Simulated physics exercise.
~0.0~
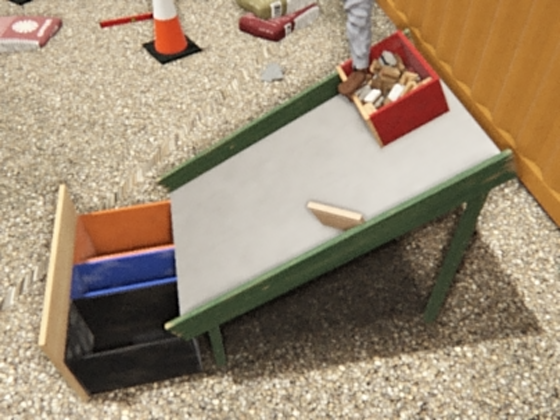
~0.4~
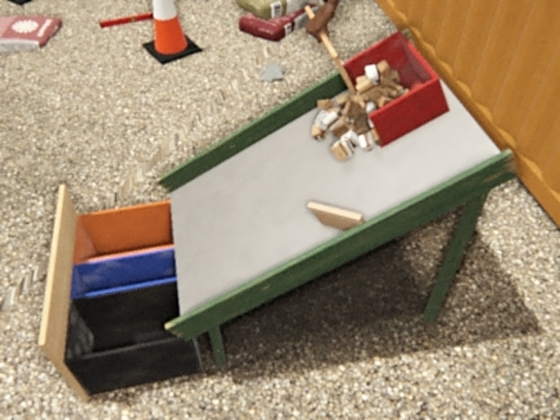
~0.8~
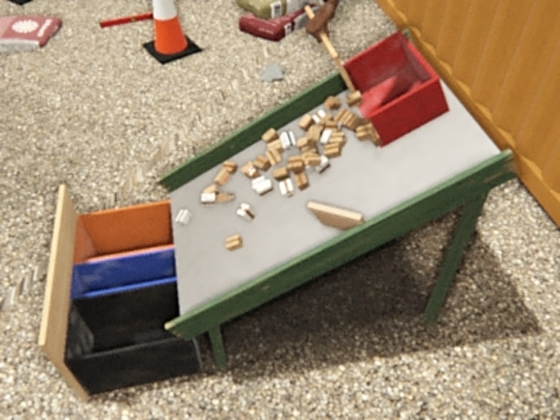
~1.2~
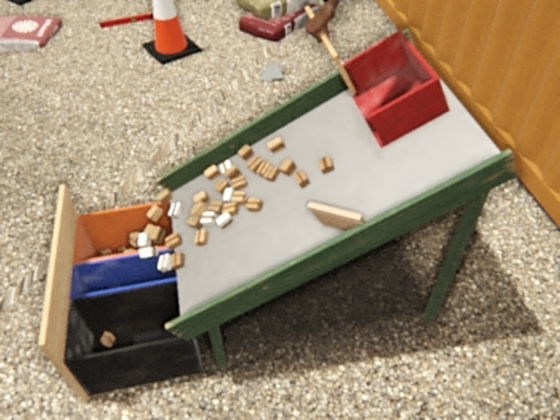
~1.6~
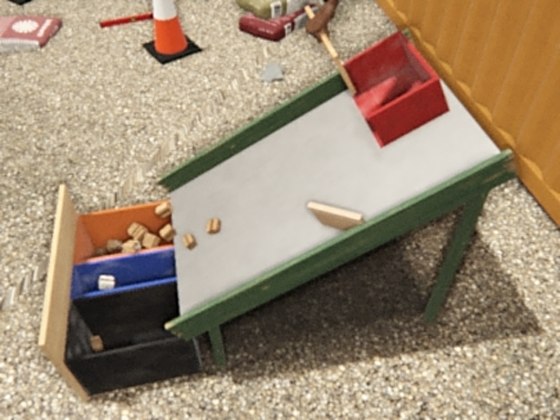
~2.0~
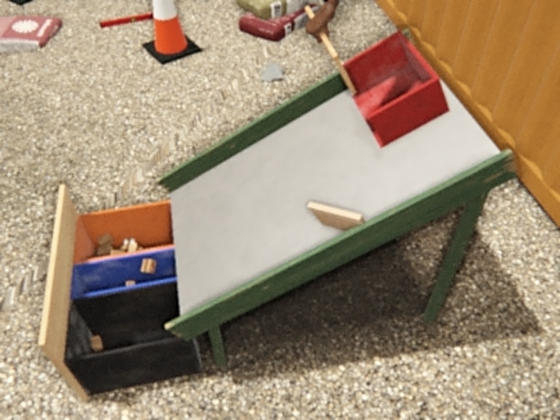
Small wooden and white blocks spilled from a red box at the top of a gray ramp, scattered as they slid down left, and dropped mostly into the orange bin and some into the blue one, leaving the ramp bare.
